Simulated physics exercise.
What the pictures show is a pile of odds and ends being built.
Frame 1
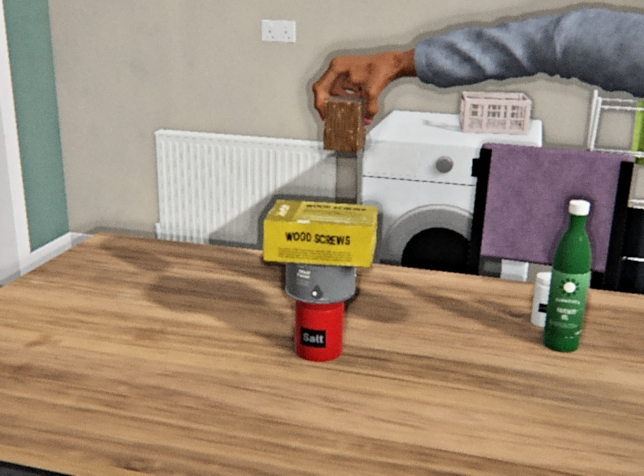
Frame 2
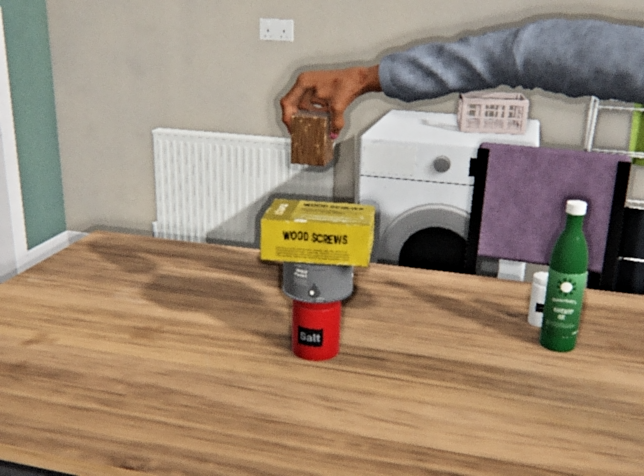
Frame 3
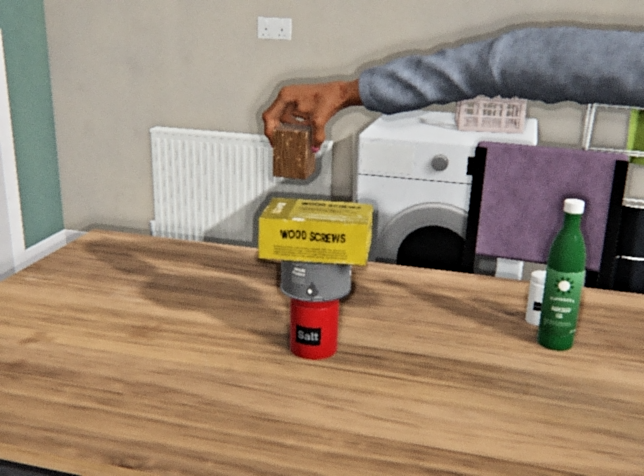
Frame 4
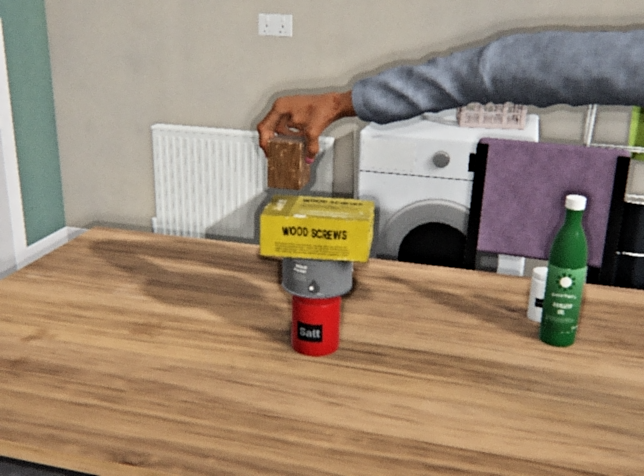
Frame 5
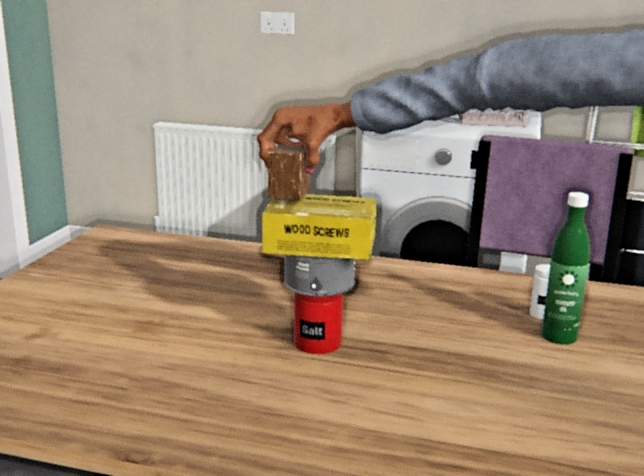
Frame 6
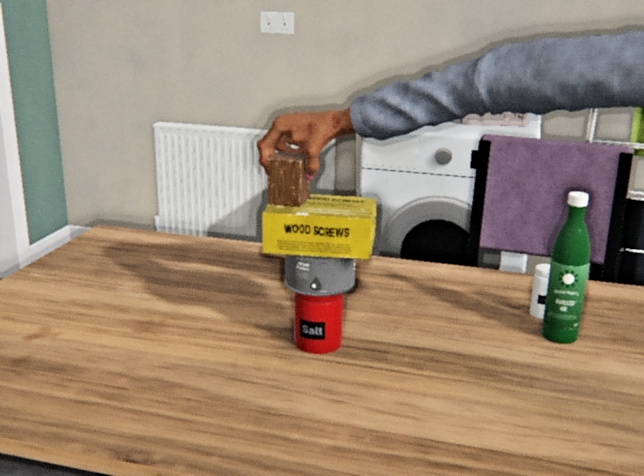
In this clip, a hand holding a brown block moves left above a yellow wood screws box stacked on a grey tub and red salt jar, then lowers the block onto the left part of the box's top.
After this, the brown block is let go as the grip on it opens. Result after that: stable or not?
Stable.
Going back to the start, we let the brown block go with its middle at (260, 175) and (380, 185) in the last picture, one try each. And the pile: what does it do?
Result 1: Pile falls; result 2: Pile falls.
Then, 0.80 s later than the last frame, all is still.
Then, 1.90 s later than the last frame, brown block resting near (288, 180).
When it is over, all 6 as before. End places, in pixels of the last picture, brown block near (288, 180). The pile stays up.
